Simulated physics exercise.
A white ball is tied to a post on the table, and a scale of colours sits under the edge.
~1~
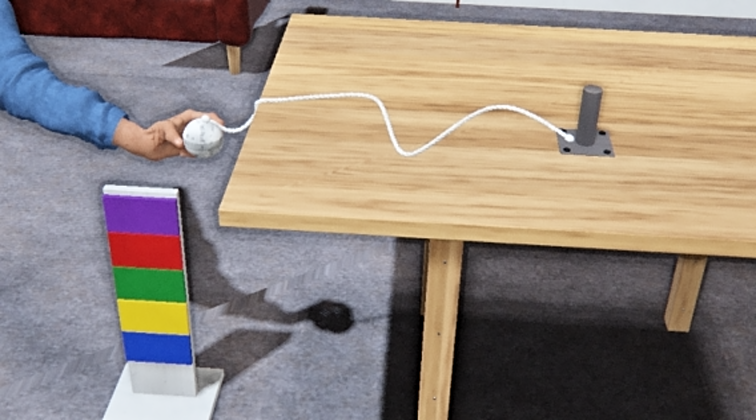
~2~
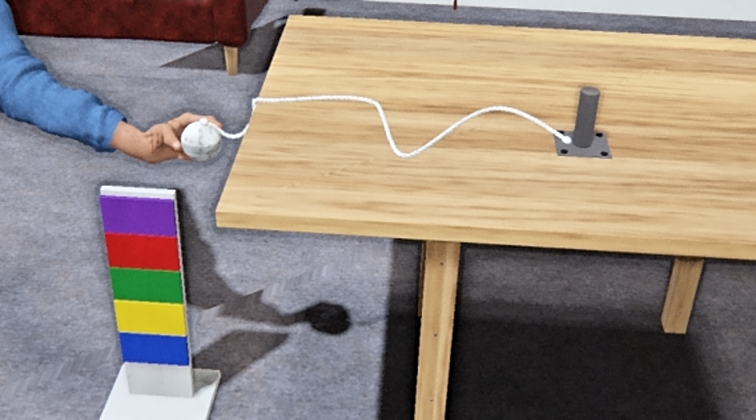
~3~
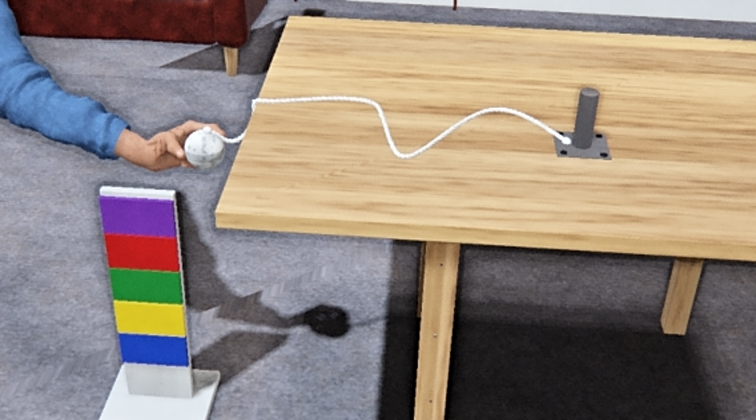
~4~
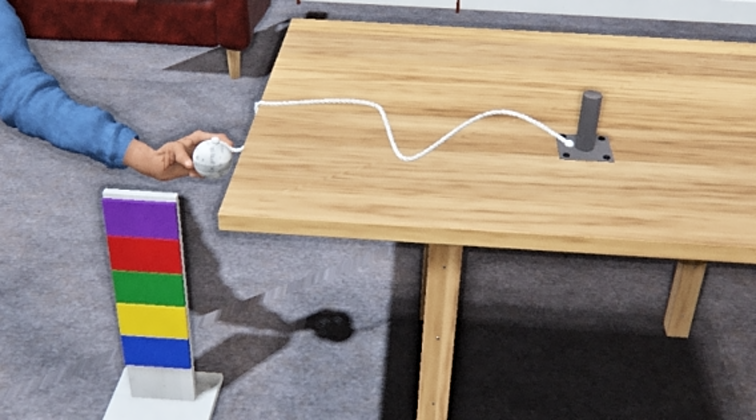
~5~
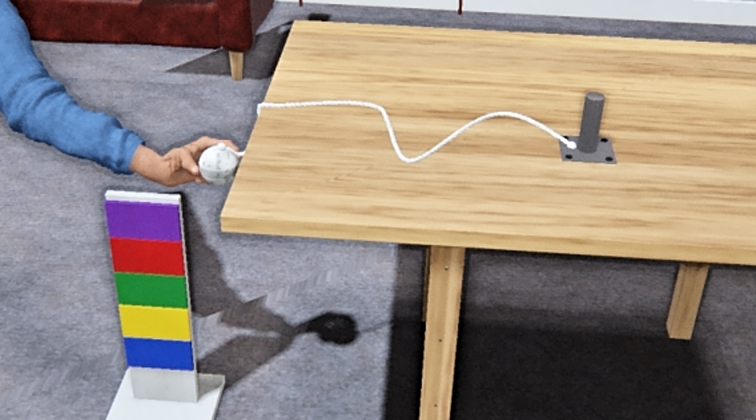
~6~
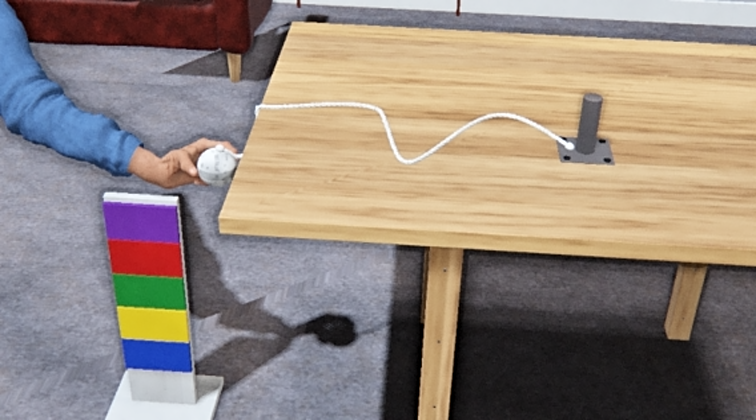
The footage shows a hand holding a white ball tied by a slack white cord to a post on a wooden table, shifting it slightly right and downward beside the table edge, near an upright scale of coloured bands.
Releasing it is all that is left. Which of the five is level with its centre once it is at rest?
Yellow.
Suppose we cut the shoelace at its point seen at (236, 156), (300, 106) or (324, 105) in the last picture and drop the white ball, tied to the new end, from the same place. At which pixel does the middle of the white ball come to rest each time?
(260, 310), (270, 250), (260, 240).
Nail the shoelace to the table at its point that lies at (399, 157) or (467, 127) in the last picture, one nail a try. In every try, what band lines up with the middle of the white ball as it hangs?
For the first place it's red, and for the second green.
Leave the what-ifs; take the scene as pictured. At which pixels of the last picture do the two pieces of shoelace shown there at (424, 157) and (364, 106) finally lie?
About (346, 127), and the other about (259, 171).
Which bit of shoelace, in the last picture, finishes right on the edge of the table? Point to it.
That spot is roughly at (387, 128).
A little later, ball near (287, 338); level with yellow.
Next, ball near (247, 325); level with yellow.
When it is over, ball near (266, 335); level with yellow. At yellow.
